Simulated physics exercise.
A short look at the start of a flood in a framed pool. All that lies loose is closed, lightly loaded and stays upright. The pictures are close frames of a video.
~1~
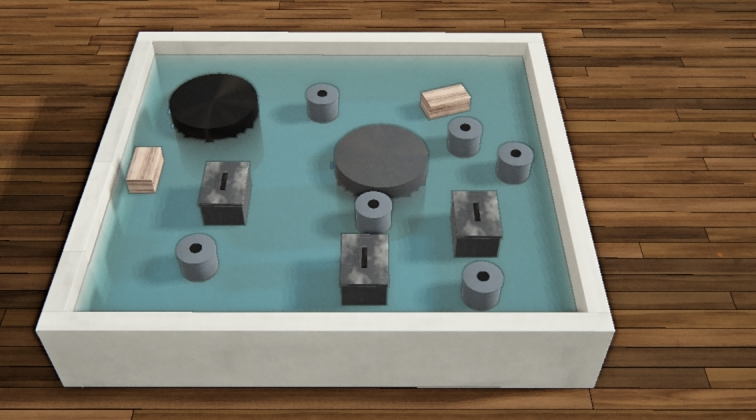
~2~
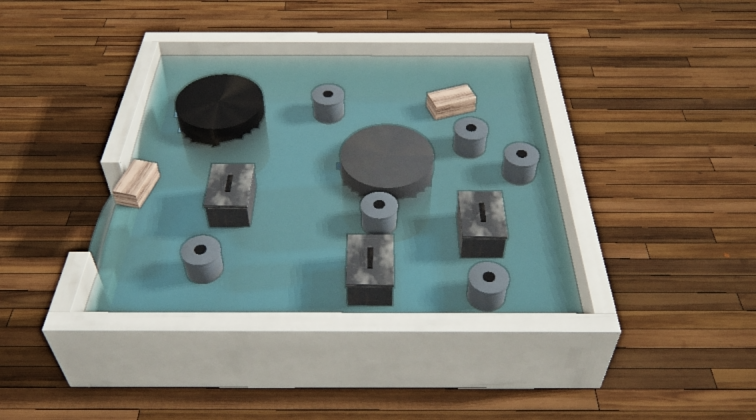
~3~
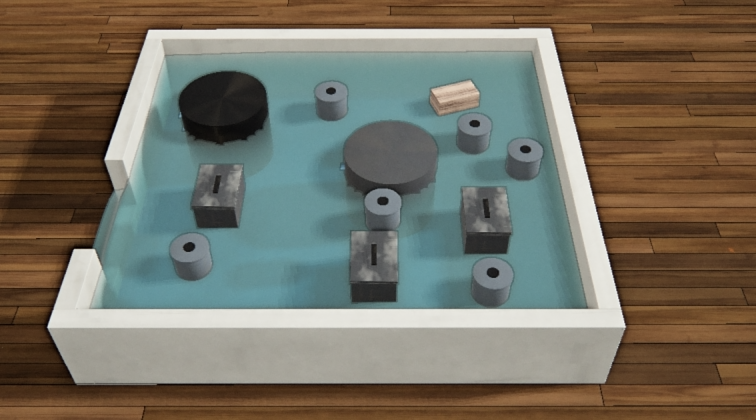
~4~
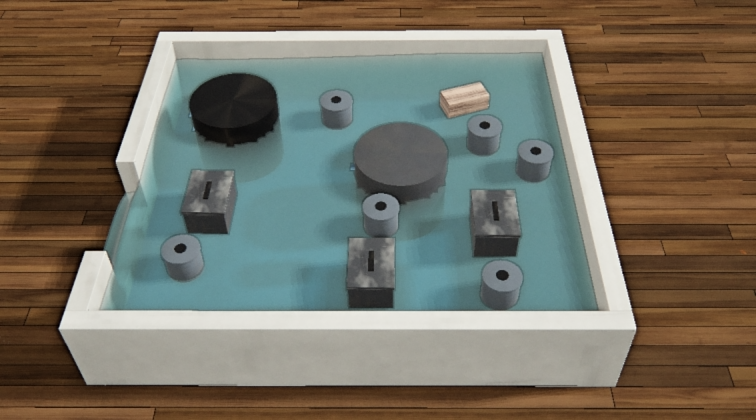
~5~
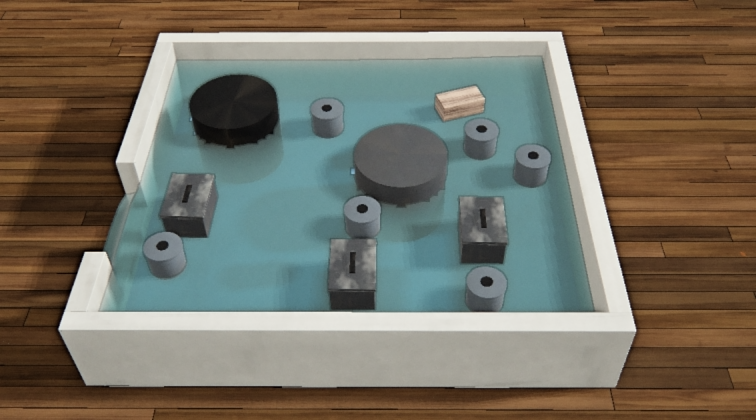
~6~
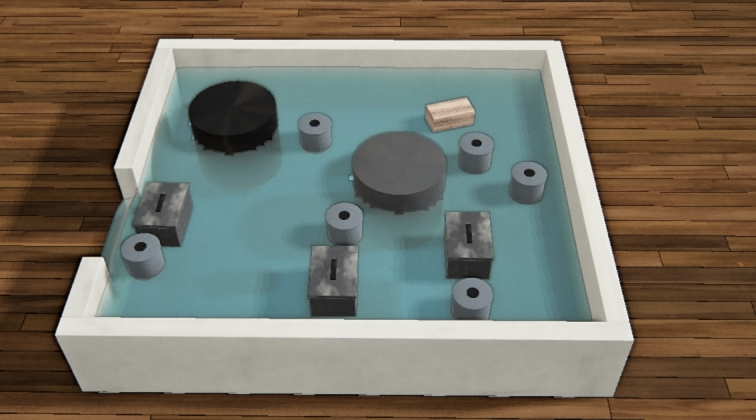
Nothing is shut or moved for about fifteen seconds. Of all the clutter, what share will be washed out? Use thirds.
It is one to two thirds.
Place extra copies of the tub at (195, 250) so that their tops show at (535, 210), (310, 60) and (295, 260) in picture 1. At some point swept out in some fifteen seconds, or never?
As listed: Kept in, still in, yes.
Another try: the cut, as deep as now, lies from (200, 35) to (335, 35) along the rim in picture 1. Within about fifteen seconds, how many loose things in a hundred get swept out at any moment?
I make it 50 per cent.
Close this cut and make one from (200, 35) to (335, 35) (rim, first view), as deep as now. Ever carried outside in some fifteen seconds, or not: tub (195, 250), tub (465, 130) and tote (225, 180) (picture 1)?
One after the other: No, out, washed out.
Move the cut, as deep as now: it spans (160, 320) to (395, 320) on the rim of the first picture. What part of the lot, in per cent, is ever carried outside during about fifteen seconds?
Close to 90 %.
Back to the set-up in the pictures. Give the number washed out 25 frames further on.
It comes to 6.
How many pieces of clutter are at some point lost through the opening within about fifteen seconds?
It comes to 6.
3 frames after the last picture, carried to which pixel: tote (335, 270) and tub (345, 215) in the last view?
Near (303, 274) and (316, 221).
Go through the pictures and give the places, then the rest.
A tote at (224, 182), afloat; a tub at (196, 249) floats; 0 of 11 have shifted, in the first frame.
A tote at (229, 184) floats; a tub at (201, 250) floats; 1 of 11 have shifted, in the second frame.
A tote at (217, 185), afloat, close to its start; a tub at (189, 248), afloat, close to its start; 3 of 11 have shifted, in the third frame.
A tote at (208, 191) floats, close to its start; a tub at (181, 249), afloat, close to its start; 6 of 11 have shifted, in the fourth frame.
A tote at (187, 195), afloat, a stride from its start; a tub at (163, 246) floats, a stride from its start; 8 of 11 have shifted, in the fifth frame.
A tote at (161, 204), afloat, a stride from its start; a tub at (141, 247), afloat, a stride from its start; 10 of 11 have shifted, in the sixth frame.
A moment on, 3 of 11 are out; 8 afloat.
Next, 3 of 11 are out; 8 afloat.
Later, 6 of 11 are out; 5 afloat.
In the end, 6 of 11 are out; 5 afloat.
